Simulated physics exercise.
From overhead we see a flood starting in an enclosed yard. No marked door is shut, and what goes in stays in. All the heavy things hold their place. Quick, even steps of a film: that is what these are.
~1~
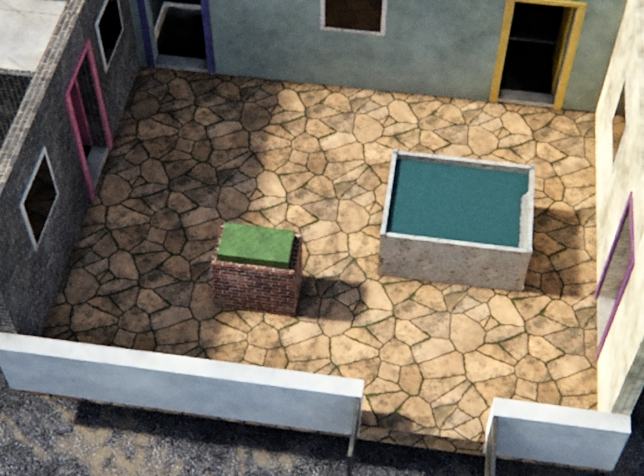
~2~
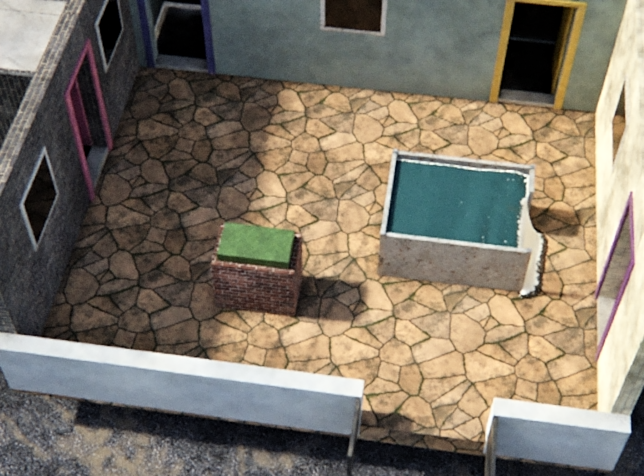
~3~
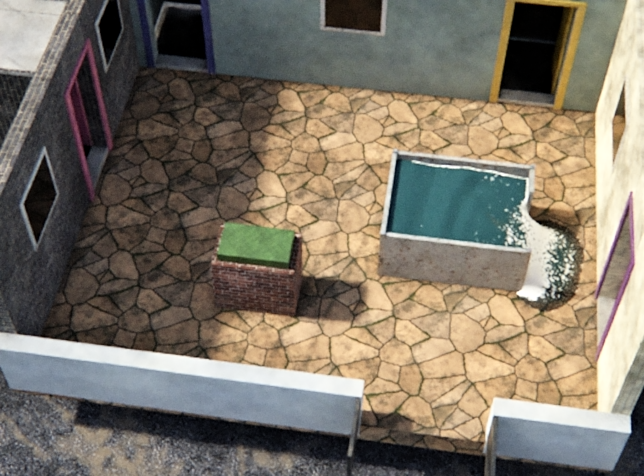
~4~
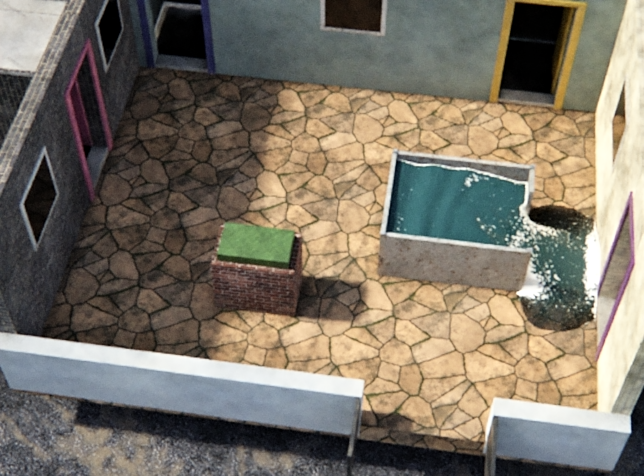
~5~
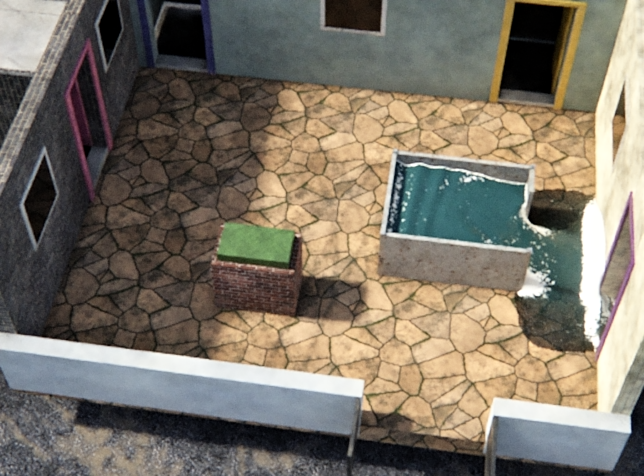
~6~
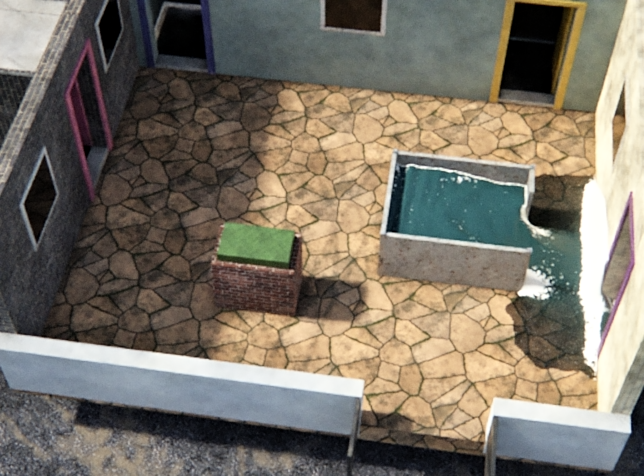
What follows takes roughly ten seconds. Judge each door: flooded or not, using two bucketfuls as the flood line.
My prediction: Blue door: Not too much gets in there. Purple door: Too much gets in there. Pink door: Not too much gets in there. Yellow door: Too much gets in there.
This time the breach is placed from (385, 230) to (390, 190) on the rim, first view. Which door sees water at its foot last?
Last: The door marked yellow.
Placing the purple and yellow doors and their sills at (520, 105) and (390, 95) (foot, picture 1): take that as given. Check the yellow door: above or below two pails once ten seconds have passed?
Yellow: Stays short.
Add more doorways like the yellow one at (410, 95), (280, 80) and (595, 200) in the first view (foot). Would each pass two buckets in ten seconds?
The first new doorway comes up short, the second comes up short, the third tops it.
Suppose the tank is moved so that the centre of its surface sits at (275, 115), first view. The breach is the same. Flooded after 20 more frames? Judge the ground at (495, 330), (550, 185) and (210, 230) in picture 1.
The first spot ends up sodden, the second sodden and the third left untouched.
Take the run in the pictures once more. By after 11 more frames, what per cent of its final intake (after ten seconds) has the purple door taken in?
I get 70 per cent.
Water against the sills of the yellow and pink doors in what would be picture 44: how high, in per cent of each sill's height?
I'd say around 140 and 30 in a hundred.
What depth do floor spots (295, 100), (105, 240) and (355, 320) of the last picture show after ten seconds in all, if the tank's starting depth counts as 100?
In order: Roughly 2, 12 and 2 in a hundred.
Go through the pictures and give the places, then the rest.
In the first frame, the open tank at (459, 203) is whole and still.
In the second frame, the front is at (523, 295), out from the gap at (521, 248).
In the third frame, the front is at (572, 240), out from the gap at (521, 249).
In the fourth frame, water pours out at (521, 250) and has run to (593, 314).
In the fifth frame, the front is at (594, 347), out from the gap at (521, 250).
In the sixth frame, water pours out at (521, 250) and has run to (594, 374).
A moment on, water covers 15 % of the floor; the blue door not reached, the purple door over two buckets in, the pink door not reached, the yellow door not reached.
Next, water covers 25 % of the floor; the blue door not reached, the purple door far over two buckets in, the pink door not reached, the yellow door over two buckets in.
Then, water covers 45 % of the floor; the blue door not reached, the purple door far over two buckets in, the pink door not reached, the yellow door far over two buckets in.
Later, water covers 85 % of the floor; the blue door wet at the sill, nothing in, the purple door far over two buckets in, the pink door wet at the sill, nothing in, the yellow door far over two buckets in.
In the end, water covers 95 % of the floor; the blue door wet at the sill, nothing in, the purple door far over two buckets in, the pink door wet at the sill, nothing in, the yellow door far over two buckets in.
